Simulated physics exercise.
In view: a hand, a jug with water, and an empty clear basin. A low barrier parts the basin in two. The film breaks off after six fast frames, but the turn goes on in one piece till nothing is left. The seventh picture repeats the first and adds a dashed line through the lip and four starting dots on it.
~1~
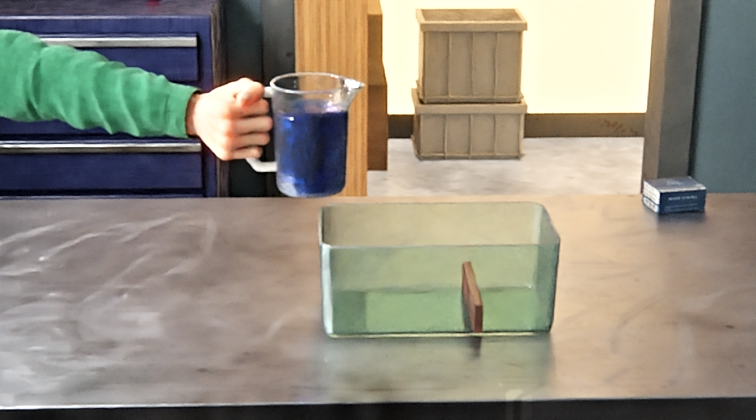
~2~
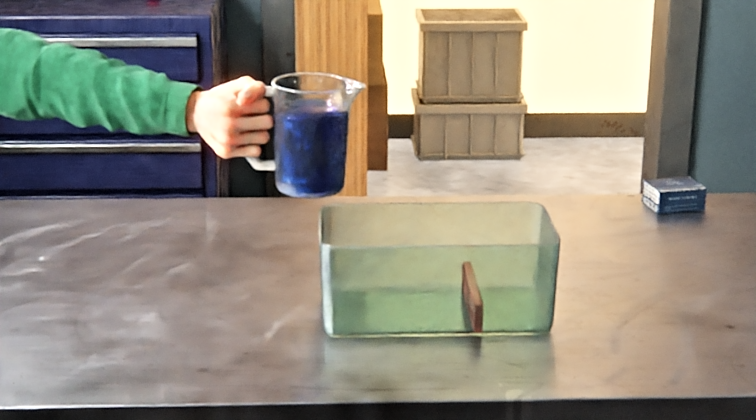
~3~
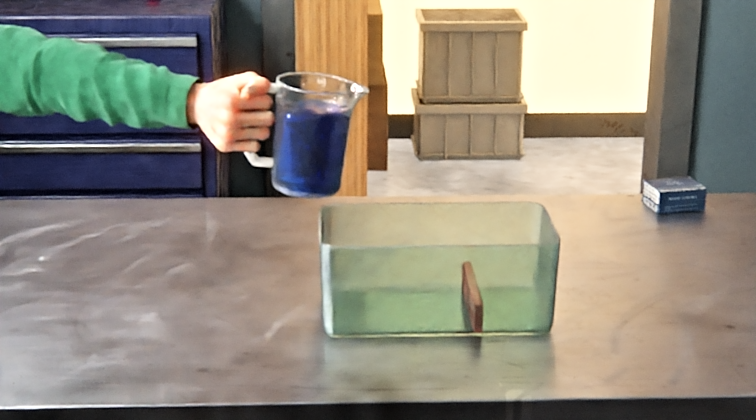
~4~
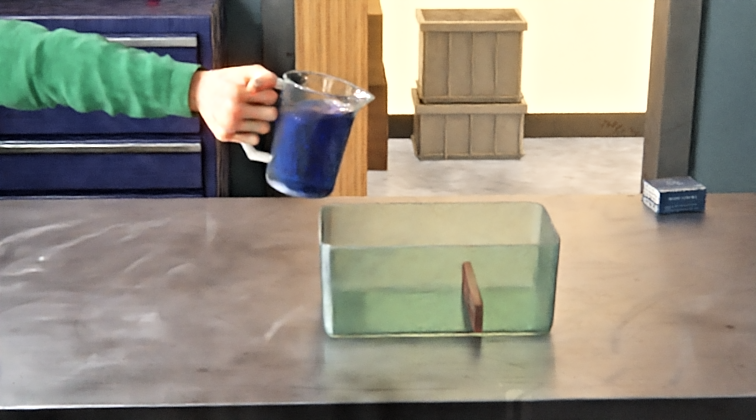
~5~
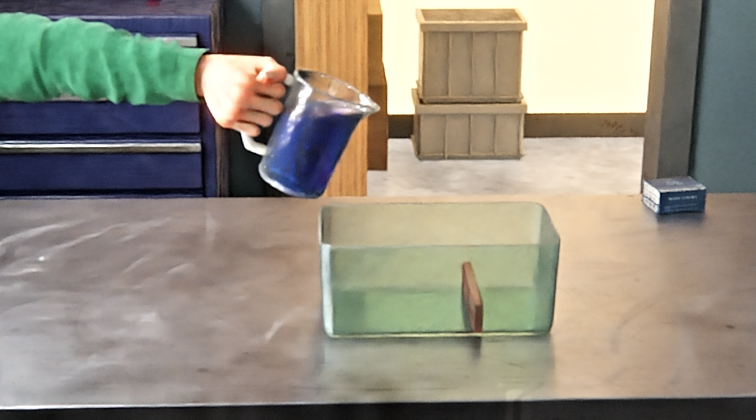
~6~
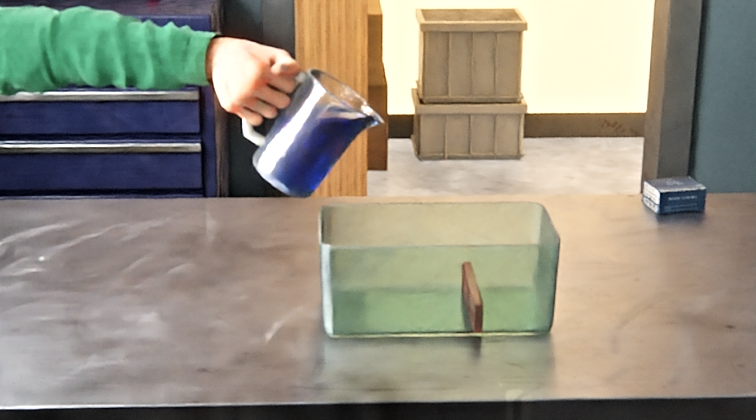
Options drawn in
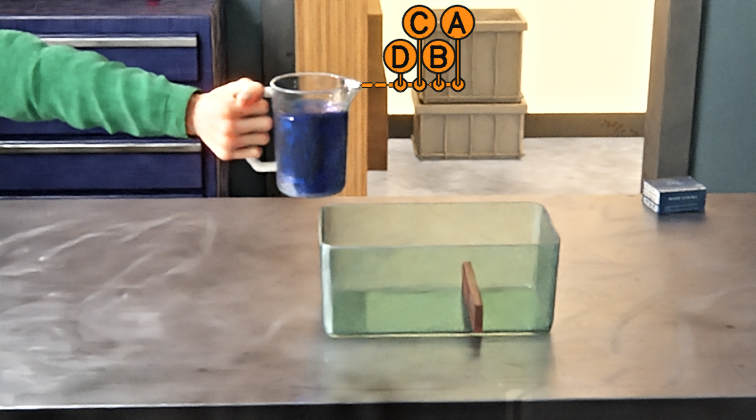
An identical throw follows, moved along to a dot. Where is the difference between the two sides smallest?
Use spot C.
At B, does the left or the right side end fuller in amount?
The right side.
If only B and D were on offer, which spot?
B it is.
On the marked copy, A at (457, 84); B at (438, 84); C at (419, 84); D at (400, 84).
Choosing A, about 29 % ends left of the wall and 69 % right of it.
Choosing B, about 22 % ends left of the wall and 77 % right of it.
Choosing C, about 49 % ends left of the wall and 50 % right of it.
Choosing D, about 88 % ends left of the wall and 11 % right of it.
